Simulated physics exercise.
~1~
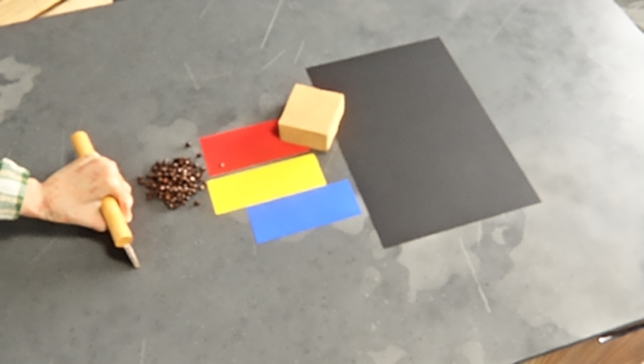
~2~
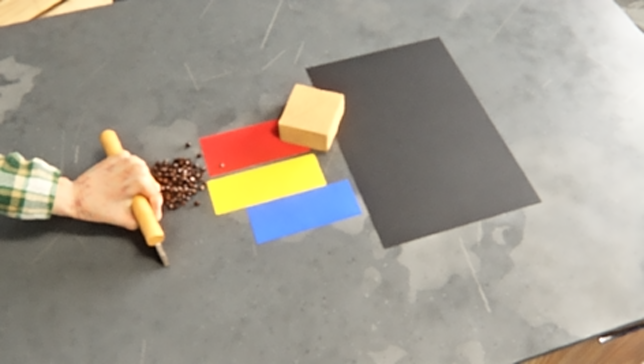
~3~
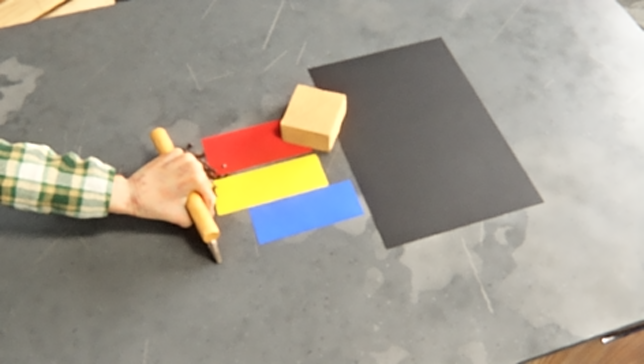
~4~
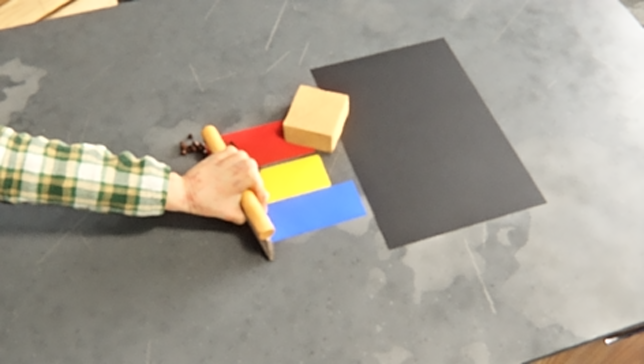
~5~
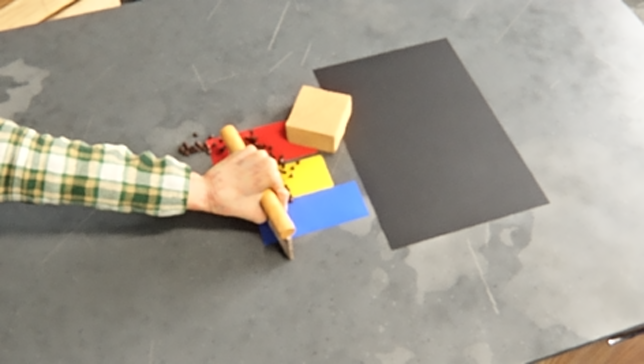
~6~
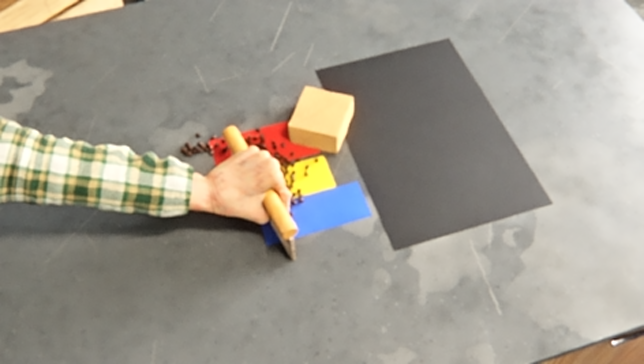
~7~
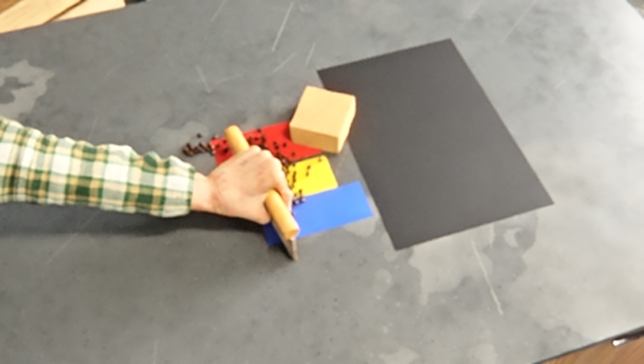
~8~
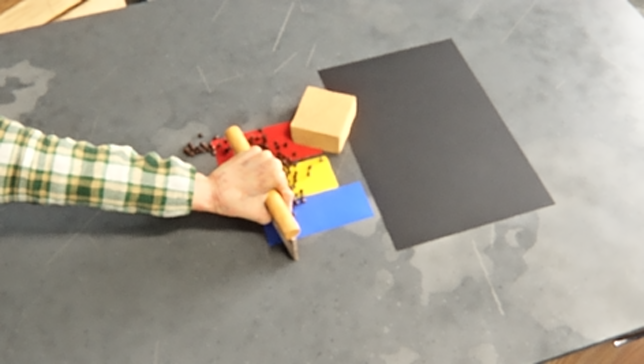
A hand pushing a scraper rightward through coffee beans, spreading them over red and yellow mats beside a wooden block, then stopping.
